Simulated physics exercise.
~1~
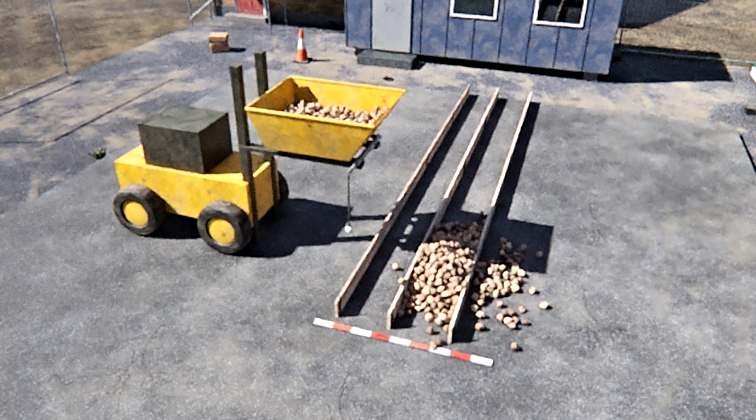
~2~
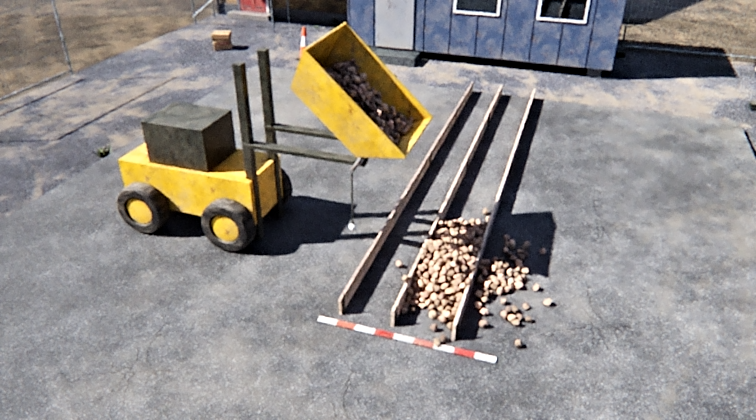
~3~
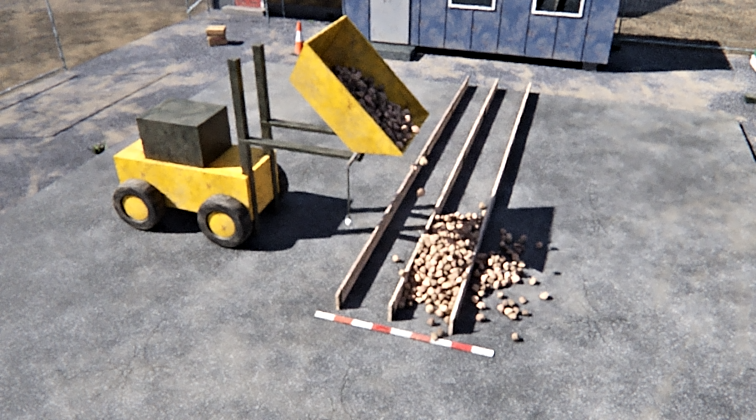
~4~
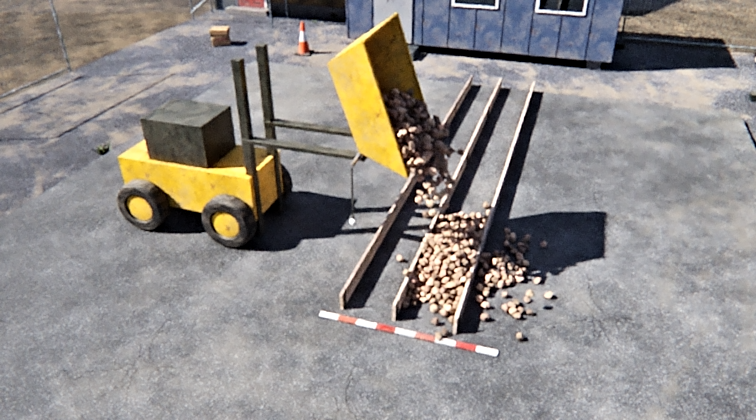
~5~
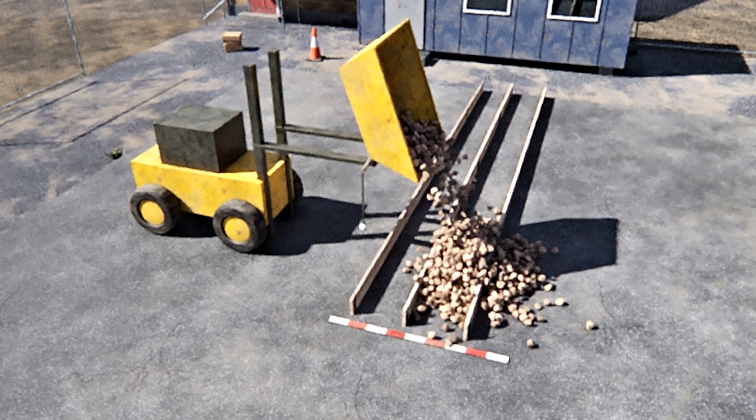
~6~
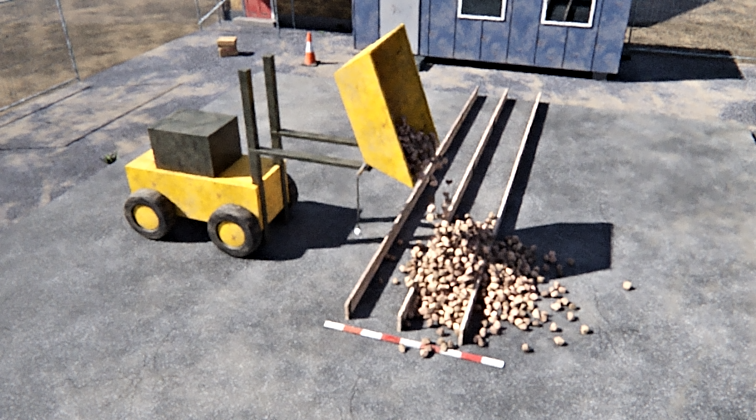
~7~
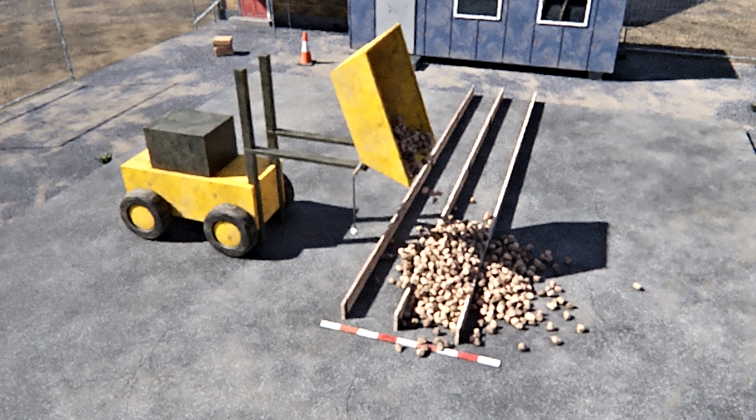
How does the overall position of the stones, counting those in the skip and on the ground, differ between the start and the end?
At the start the stones are split between the raised skip and the pile by the planks. By the end most of them lie in the heap on the ground, so as a whole they are farther to the right and slightly lower.
